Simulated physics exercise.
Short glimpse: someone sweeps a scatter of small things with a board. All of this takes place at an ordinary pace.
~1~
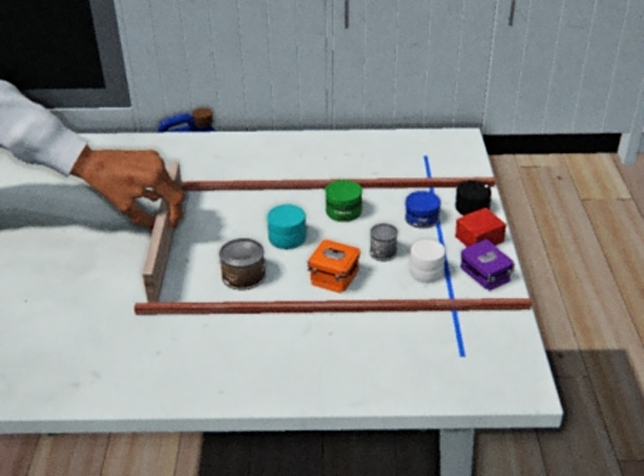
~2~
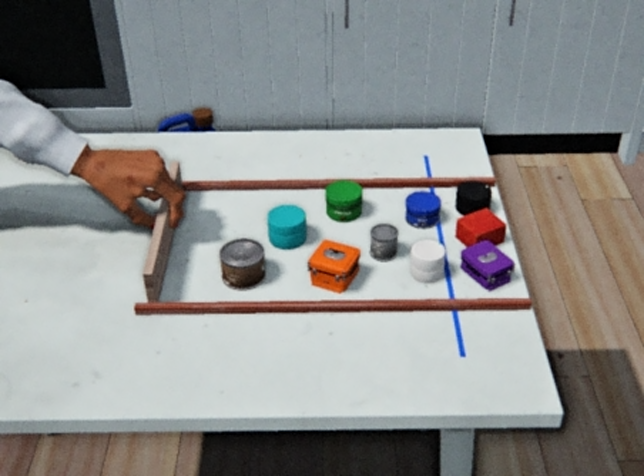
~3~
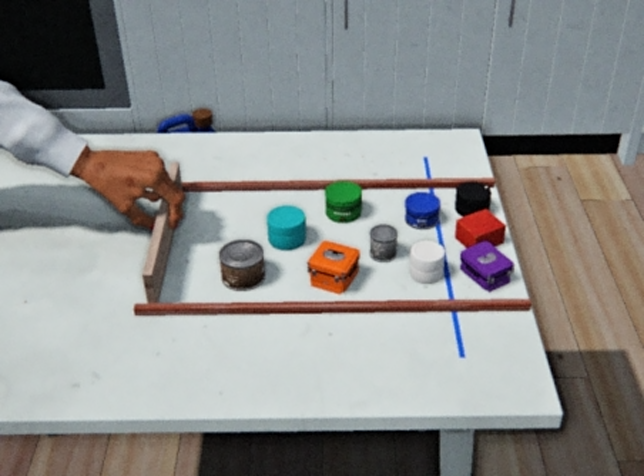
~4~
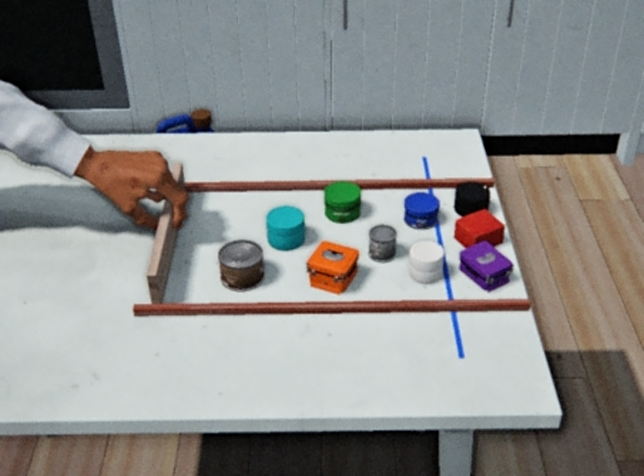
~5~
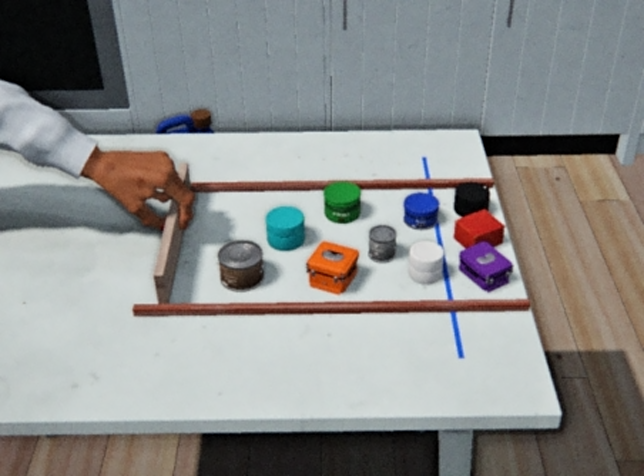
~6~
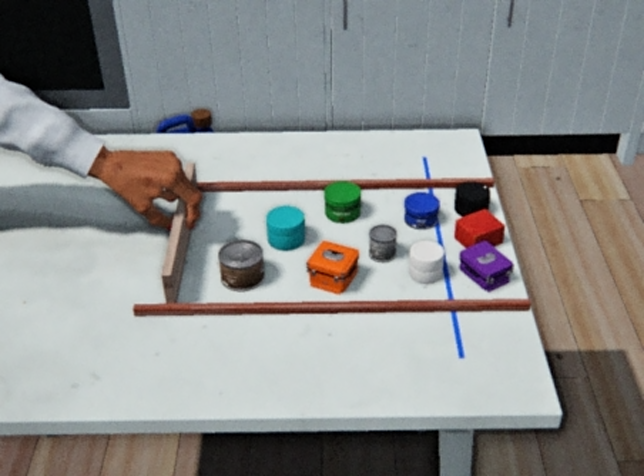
A hand in a pale sleeve holds an upright wooden board at the left of a white table, viewed from above at an angle, with wood flooring beyond. Between two reddish-brown rails sit brown, teal, orange, green, grey, blue and white containers, with black, red and purple ones past a blue line. The hand slides the board slightly right, touching none of them, while the camera stays practically still.
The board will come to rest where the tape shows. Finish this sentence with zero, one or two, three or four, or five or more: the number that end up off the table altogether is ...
The number that end up off the table altogether is one or two.
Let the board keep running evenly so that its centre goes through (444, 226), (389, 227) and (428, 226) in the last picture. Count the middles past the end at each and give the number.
Going through the three places, I get 2, 1 and 2.
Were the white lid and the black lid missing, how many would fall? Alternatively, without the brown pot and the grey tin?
The first removal gives 1, the second gives 1.
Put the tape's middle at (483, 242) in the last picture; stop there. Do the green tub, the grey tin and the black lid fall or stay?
First the green tub, which stays on top, then the grey tin, which stays on top, and the black lid, which leaves the top.
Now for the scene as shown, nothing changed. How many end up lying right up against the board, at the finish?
It adds up to 3.
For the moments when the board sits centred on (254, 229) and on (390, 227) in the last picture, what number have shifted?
Moved so far: 1, then 8.
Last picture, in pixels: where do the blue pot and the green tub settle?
Around (487, 214), then around (453, 201).
A little later, none off yet; black lid at rest near (472, 200); red block at rest near (479, 232); purple case at rest near (485, 267).
Next, none off yet; black lid at rest near (472, 200); red block at rest near (479, 232); purple case shifted a little near (503, 266).
When it is over, the number that fall off is one or two; down, white lid and purple case.
